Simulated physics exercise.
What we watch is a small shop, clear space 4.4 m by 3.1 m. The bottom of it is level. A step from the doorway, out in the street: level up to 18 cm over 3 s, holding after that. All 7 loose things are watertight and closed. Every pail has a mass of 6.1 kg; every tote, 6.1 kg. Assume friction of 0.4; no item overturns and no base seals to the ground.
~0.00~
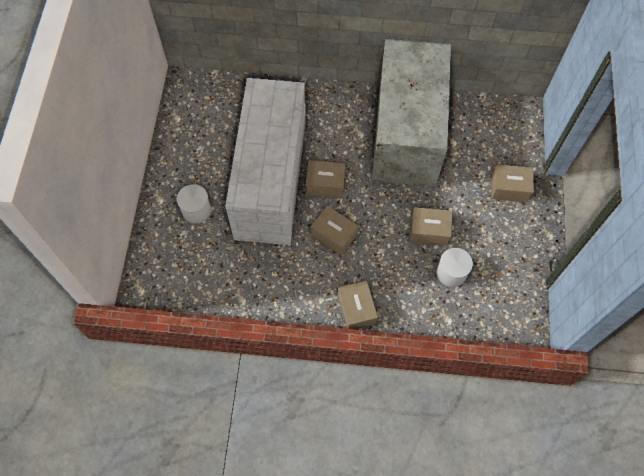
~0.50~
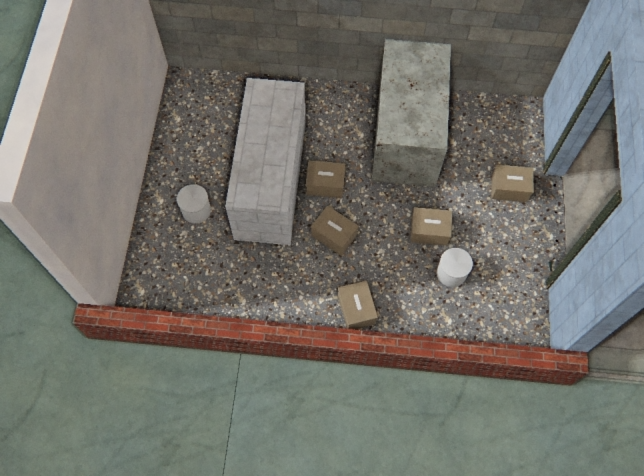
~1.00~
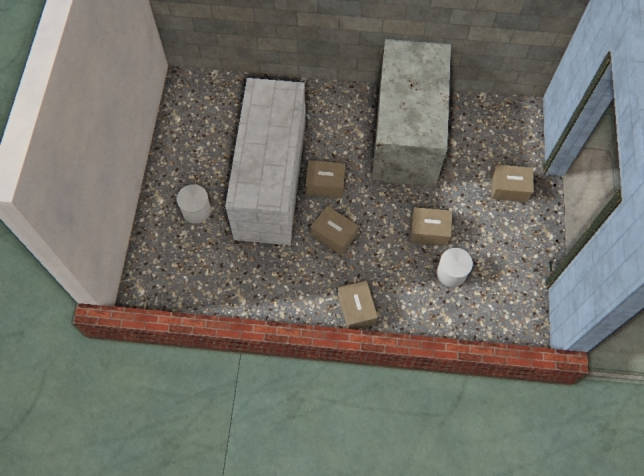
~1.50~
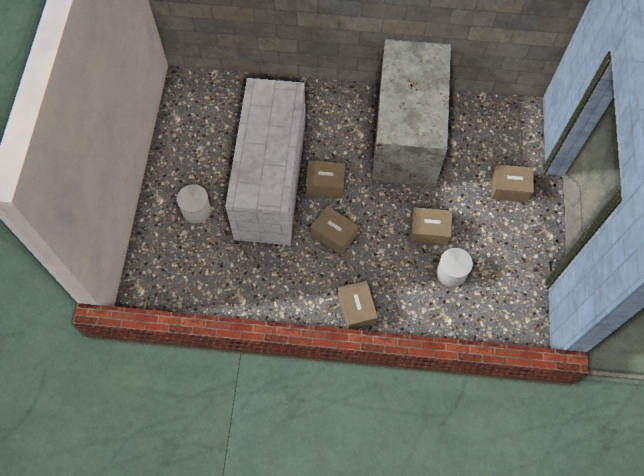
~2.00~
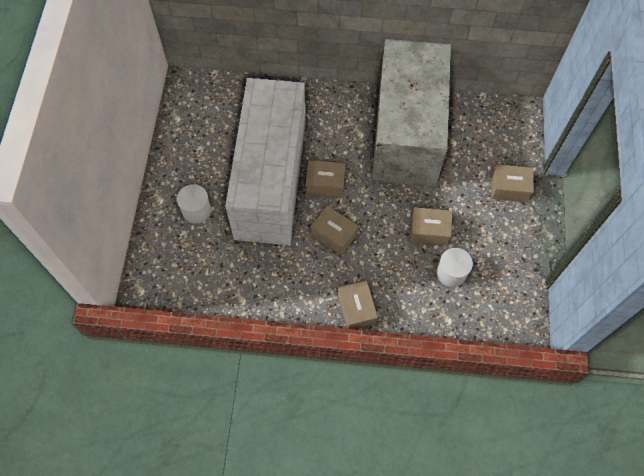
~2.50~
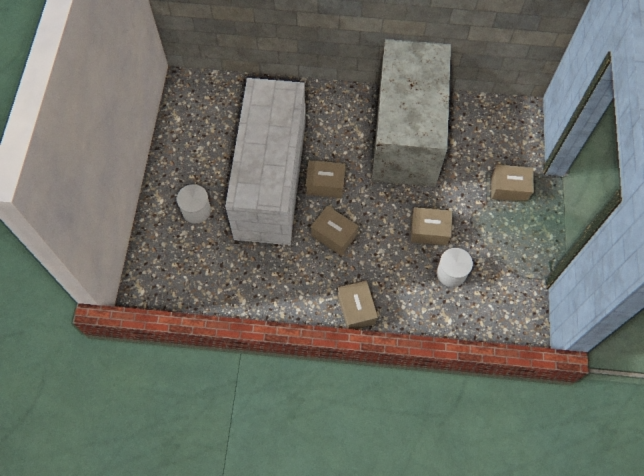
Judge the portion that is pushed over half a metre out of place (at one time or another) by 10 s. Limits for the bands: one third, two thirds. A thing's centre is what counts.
Band: Top, two thirds or more.
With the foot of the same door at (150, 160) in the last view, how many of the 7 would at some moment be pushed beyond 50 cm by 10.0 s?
Then the count would be 4.
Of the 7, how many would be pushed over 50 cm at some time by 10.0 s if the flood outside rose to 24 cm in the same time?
Then it comes to 7.
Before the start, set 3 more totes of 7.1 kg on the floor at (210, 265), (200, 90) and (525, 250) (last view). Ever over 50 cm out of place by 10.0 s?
The first one tops the mark, the next stays inside the mark, and the last tops the mark.
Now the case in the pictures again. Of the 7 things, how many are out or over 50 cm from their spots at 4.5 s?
I get 3.
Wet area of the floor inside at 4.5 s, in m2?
At that time the wet patch spans about 6.0 m2.
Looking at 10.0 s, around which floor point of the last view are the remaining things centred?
Around (281, 188).
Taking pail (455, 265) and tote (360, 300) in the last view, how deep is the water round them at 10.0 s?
About 11 and 7 cm.
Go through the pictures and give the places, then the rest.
A pail at (192, 198) rests on the ground; a tote at (358, 302), on the bottom; 0.0 m2 under water; 0 of 7 have shifted, in the first picture.
A pail at (192, 198), on the bottom; a tote at (358, 302), on the bottom; 0.0 m2 under water; 0 of 7 have shifted, in the second picture.
A pail at (192, 198), on the bottom; a tote at (358, 302), on the bottom; 0.0 m2 under water; 0 of 7 have shifted, in the third picture.
A pail at (192, 198) rests on the ground; a tote at (358, 302) rests on the ground; water covers 0.0 m2; 0 of 7 have shifted, in the fourth picture.
A pail at (192, 198) rests on the ground; a tote at (358, 302), on the bottom; 0.1 m2 under water; 0 of 7 have shifted, in the fifth picture.
A pail at (192, 198) rests on the ground; a tote at (358, 302) rests on the ground; 0.6 m2 under water; 0 of 7 have shifted, in the sixth picture.
After 3.5 s 0 of 7 are over 50 cm from their spots; 0 afloat.
After 4.5 s 3 of 7 are over 50 cm from their spots; 0 afloat.
After 7.0 s 5 of 7 are over 50 cm from their spots; 4 afloat.
After 10.0 s 6 of 7 are over 50 cm from their spots, and 6 have been at some point; 5 afloat.
